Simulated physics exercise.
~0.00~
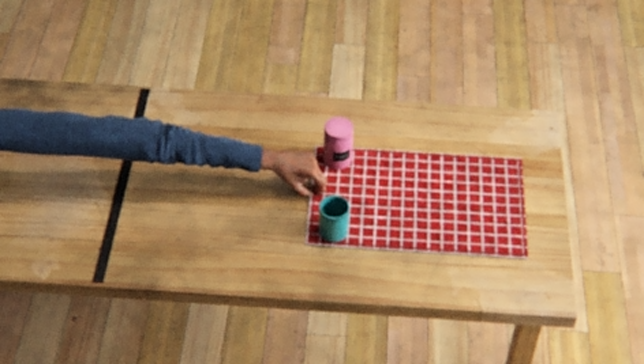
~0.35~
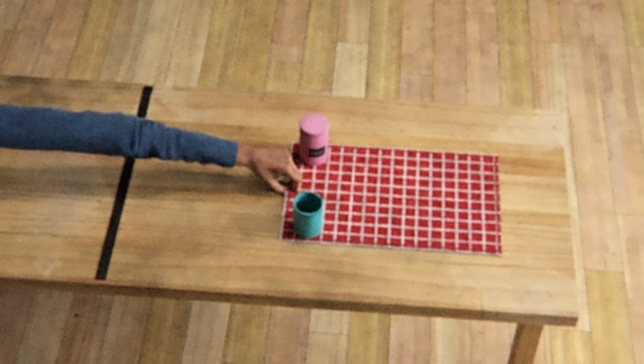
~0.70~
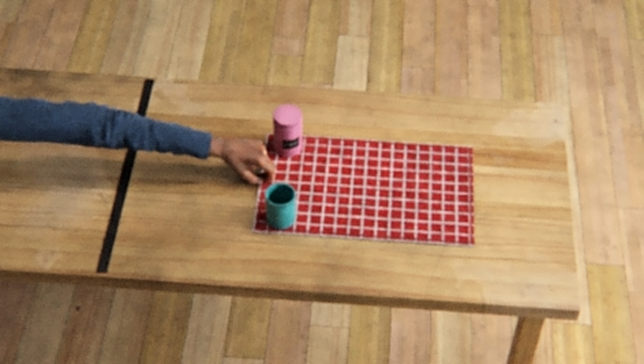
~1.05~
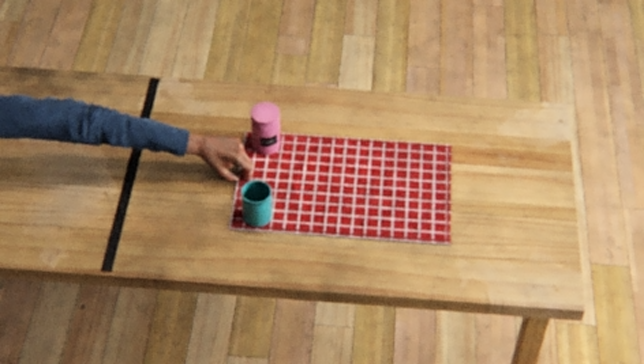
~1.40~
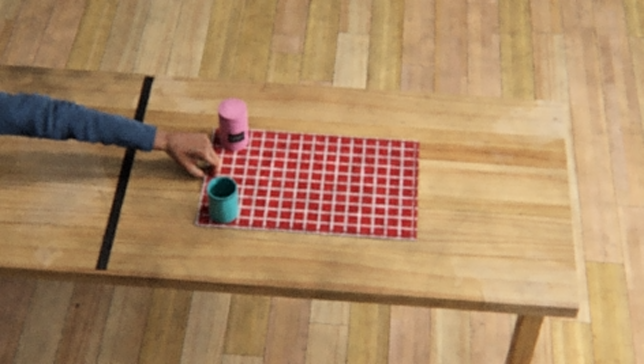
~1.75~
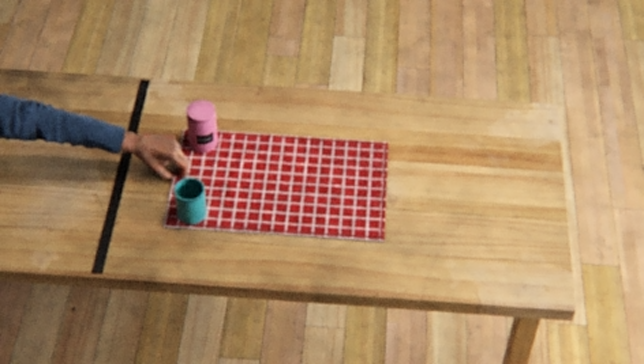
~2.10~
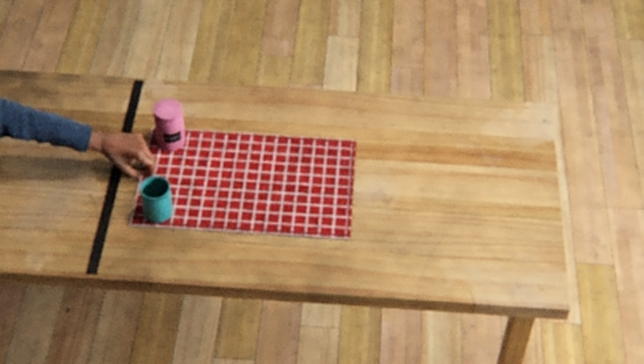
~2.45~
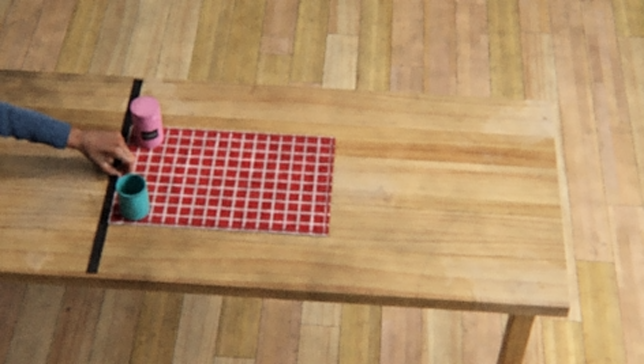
A red checked table runner lies on a pale wooden table above a plank floor, seen from high up by a slightly swaying camera. A pink jar stands at its far left corner and a turquoise mug at its near left corner, while a black strip of tape crosses the table further left. A hand in a blue sleeve, reaching in from the left, grips the runner's left edge and draws it steadily leftward. Both items ride along upright, keeping their places. Finally the runner's left edge reaches the tape, with jar and mug still standing on the cloth.
